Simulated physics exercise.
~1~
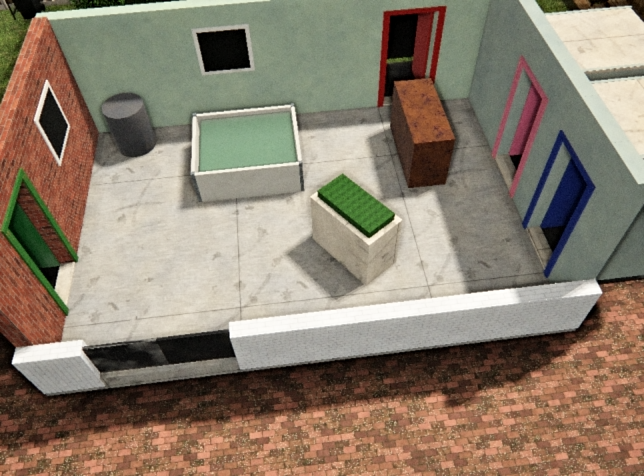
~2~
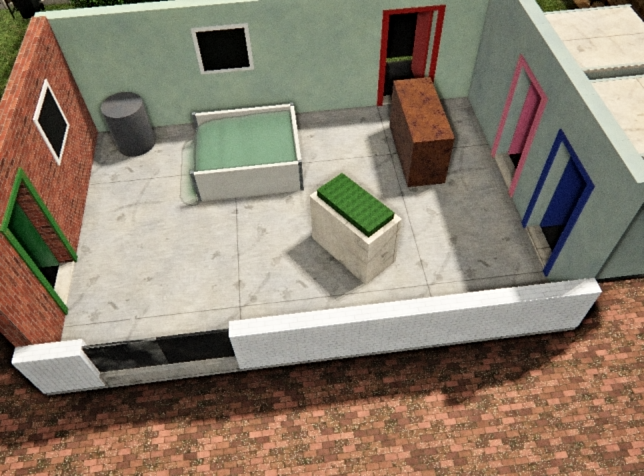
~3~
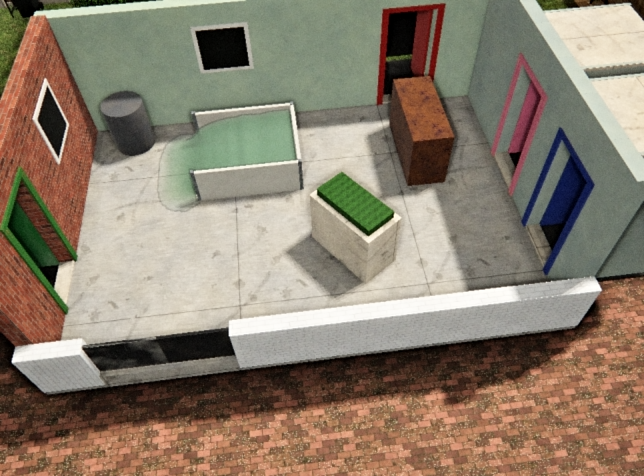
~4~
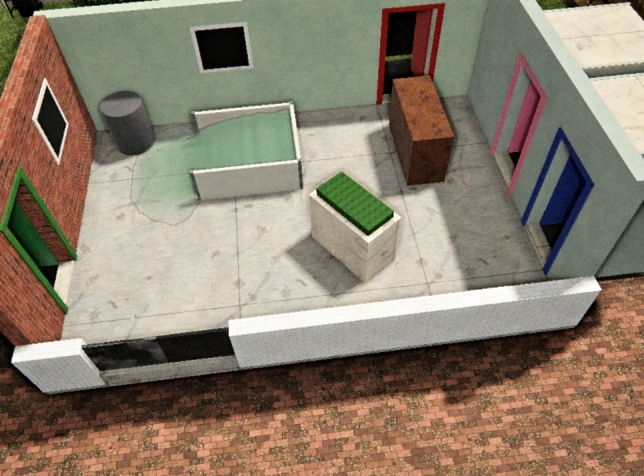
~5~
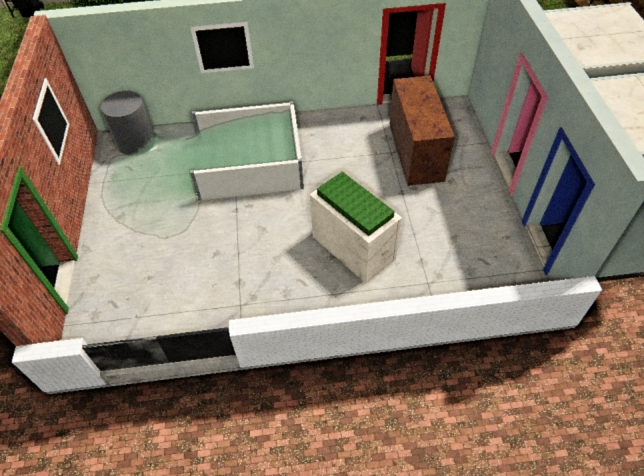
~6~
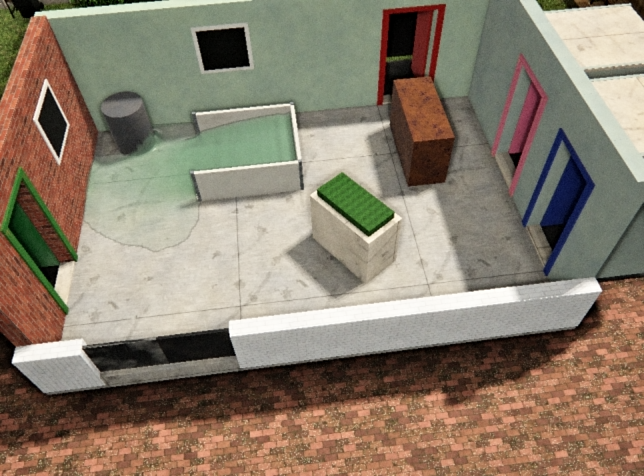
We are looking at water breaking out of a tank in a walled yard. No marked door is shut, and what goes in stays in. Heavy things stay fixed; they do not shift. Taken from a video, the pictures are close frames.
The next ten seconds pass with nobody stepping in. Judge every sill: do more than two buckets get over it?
In order: The green door exceeds two buckets. The red door does not exceed two buckets. The blue door exceeds two buckets. The pink door does not exceed two buckets.
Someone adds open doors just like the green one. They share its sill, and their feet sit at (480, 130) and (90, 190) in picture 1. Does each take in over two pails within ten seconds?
Going in order, the first one stays short and the second one exceeds it.
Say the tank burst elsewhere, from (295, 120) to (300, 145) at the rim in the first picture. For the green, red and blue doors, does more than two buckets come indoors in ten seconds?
Door by door - green doesn't reach it, red tops the limit, blue tops the limit.
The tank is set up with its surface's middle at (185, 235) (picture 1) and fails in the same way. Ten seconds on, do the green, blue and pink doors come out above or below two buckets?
The green door exceeds it, the blue door falls short, the pink door falls short.
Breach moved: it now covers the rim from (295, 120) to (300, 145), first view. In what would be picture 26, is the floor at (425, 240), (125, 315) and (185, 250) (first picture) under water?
So: Wetted, then spared, then spared.
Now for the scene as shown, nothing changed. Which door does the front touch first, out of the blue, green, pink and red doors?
That is the door marked green.
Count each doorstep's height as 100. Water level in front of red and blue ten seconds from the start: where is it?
First around 30 percent, second around 230 percent.
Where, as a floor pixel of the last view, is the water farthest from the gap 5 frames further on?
Front's tip: Near (72, 285).
A moment on, water covers 20 % of the floor; the green door wet at the sill, nothing in, the red door not reached, the blue door not reached, the pink door not reached.
Next, water covers 25 % of the floor; the green door under two buckets in, the red door not reached, the blue door not reached, the pink door not reached.
Then, water covers 40 % of the floor; the green door over two buckets in, the red door not reached, the blue door not reached, the pink door not reached.
Later, water covers 70 % of the floor; the green door over two buckets in, the red door wet at the sill, nothing in, the blue door not reached, the pink door not reached.
In the end, water covers 90 % of the floor; the green door over two buckets in, the red door wet at the sill, nothing in, the blue door over two buckets in, the pink door wet at the sill, nothing in.
